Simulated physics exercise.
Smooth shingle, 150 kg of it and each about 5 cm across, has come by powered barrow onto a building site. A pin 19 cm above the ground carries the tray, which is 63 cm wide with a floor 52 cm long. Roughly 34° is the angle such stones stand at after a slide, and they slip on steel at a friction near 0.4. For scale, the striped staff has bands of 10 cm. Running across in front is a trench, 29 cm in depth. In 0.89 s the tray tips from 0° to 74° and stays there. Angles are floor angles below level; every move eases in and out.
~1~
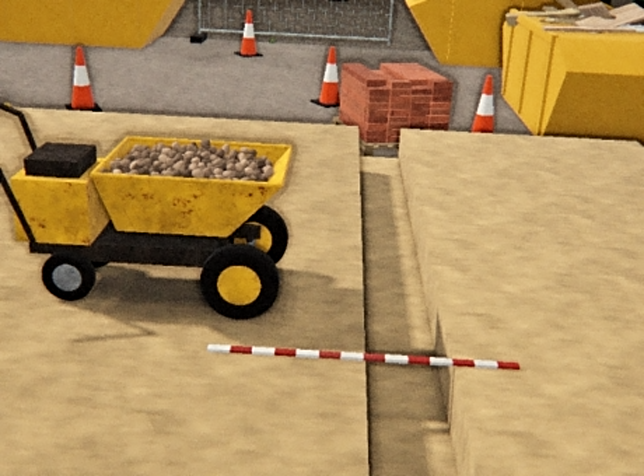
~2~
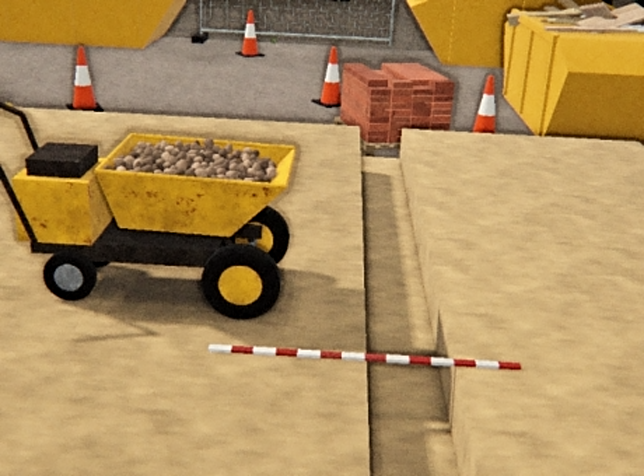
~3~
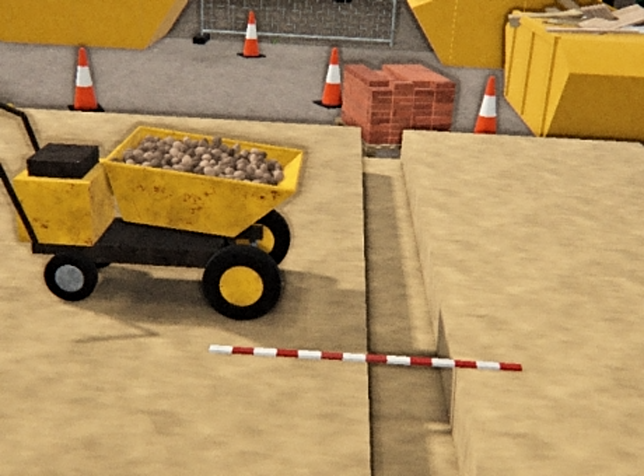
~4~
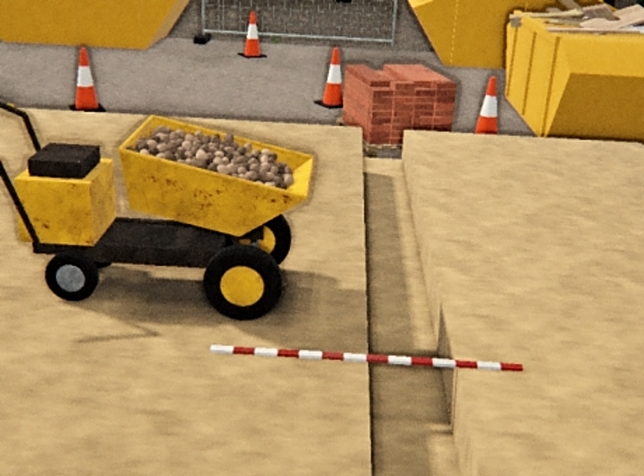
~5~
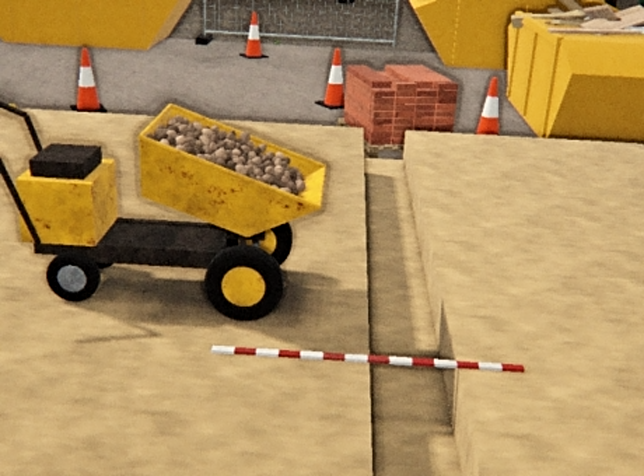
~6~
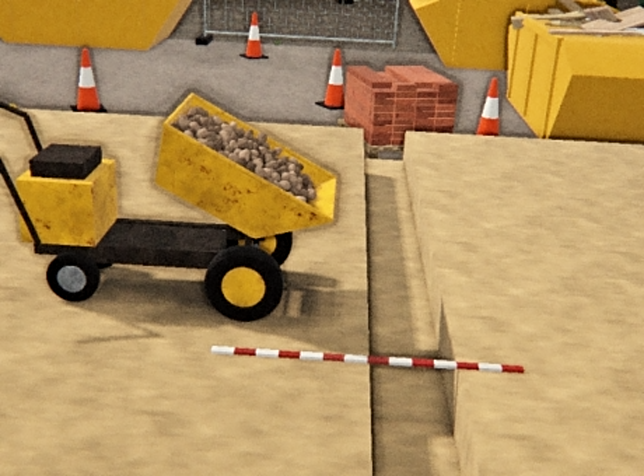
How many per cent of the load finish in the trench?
About 99 per cent.
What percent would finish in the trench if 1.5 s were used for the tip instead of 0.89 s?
Close to 100 percent, then.
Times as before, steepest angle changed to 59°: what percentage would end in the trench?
About 95%.
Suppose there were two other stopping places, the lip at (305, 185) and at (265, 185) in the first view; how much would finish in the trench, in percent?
Around 85% for the first place and 95% for the second.
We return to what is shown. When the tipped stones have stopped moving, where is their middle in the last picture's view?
Somewhere around (406, 338) in the last picture.
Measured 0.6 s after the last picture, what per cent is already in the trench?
Something like 55 in a hundred.
Then, 0.3 s after the last picture the floor is at 63°, 100 % in the tray; the foremost stones are at (362, 249).
Then, 0.6 s after the last picture the floor is at 74°, 43 % in the tray, 1 % short of the trench, 56 % in the trench; the foremost stones are at (442, 332).
Then, 1.0 s after the last picture the floor is at 74°, 7 % in the tray, 1 % short of the trench, 92 % in the trench, 1 % past the trench; the foremost stones are at (502, 316).
Then, 2.9 s after the last picture the floor is at 74°, 0 % in the tray, 99 % in the trench, 1 % past the trench; the foremost stones are at (558, 325).
